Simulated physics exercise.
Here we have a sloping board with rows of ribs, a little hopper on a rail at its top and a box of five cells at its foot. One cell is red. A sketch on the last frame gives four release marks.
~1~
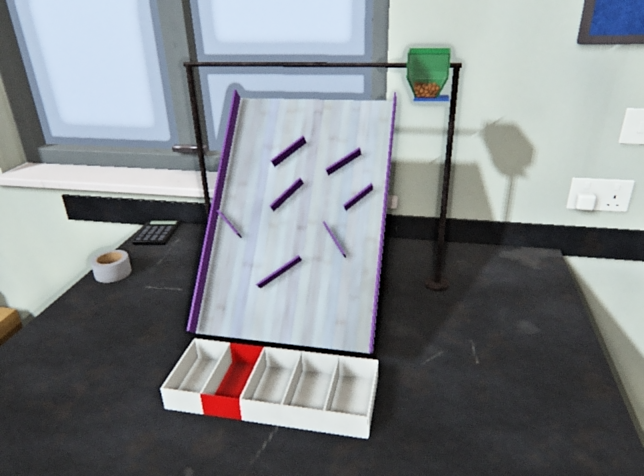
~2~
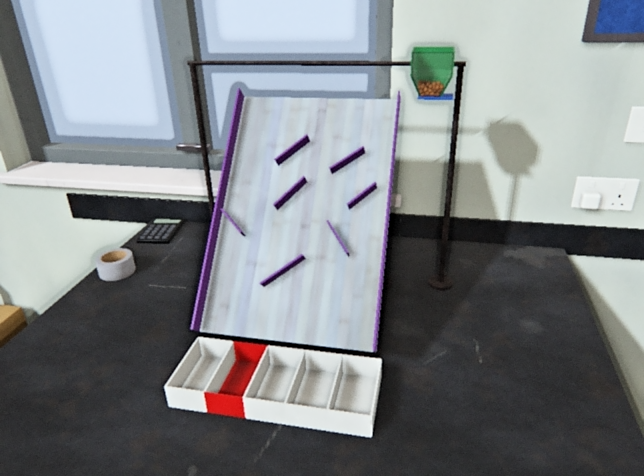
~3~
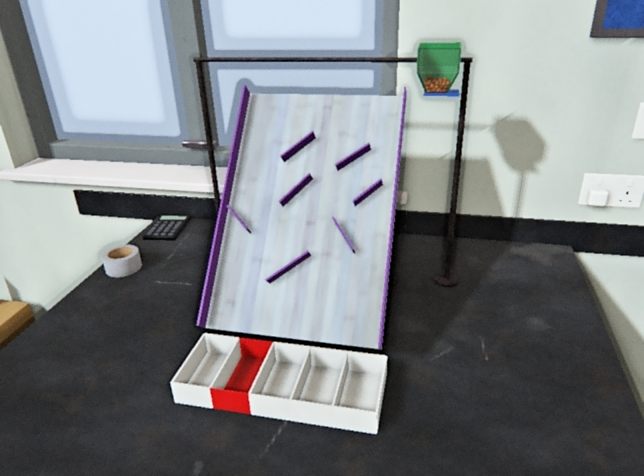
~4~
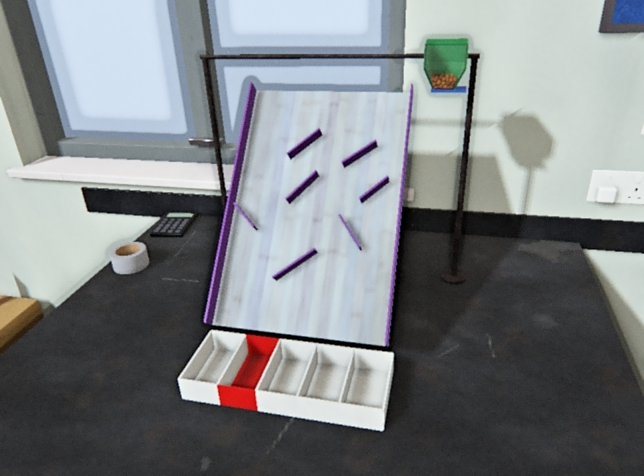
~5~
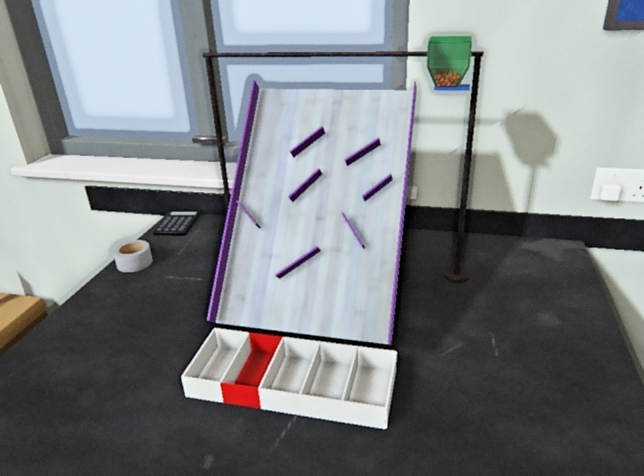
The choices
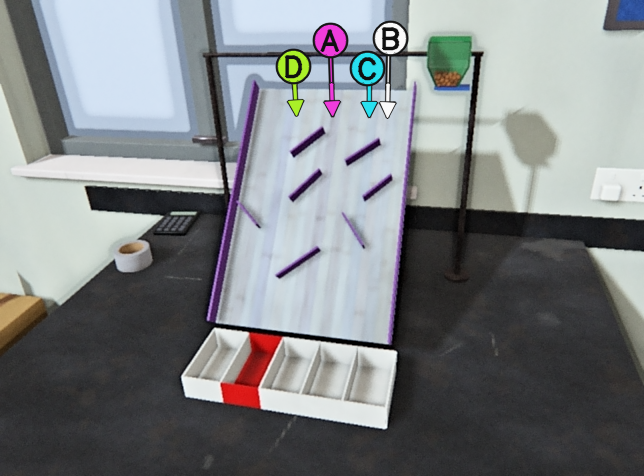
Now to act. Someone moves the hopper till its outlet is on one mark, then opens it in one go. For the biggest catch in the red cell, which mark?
The best mark is D.
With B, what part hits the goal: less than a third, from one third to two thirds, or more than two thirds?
Mark B gives less than a third.
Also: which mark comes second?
That is mark A.
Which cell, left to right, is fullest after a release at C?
The first from the left.
On the marked copy, mark A meets the board at (332, 110); mark B meets the board at (387, 112); mark C meets the board at (369, 111); mark D meets the board at (296, 110).
Choosing A, about a quarter in the red cell, most in other cells.
Choosing B, a stray few in the red cell, nearly all in other cells, a small part outside the box.
Choosing C, a stray few in the red cell, nearly all in other cells, a small part outside the box.
Choosing D, about two thirds in the red cell, about a third in other cells.
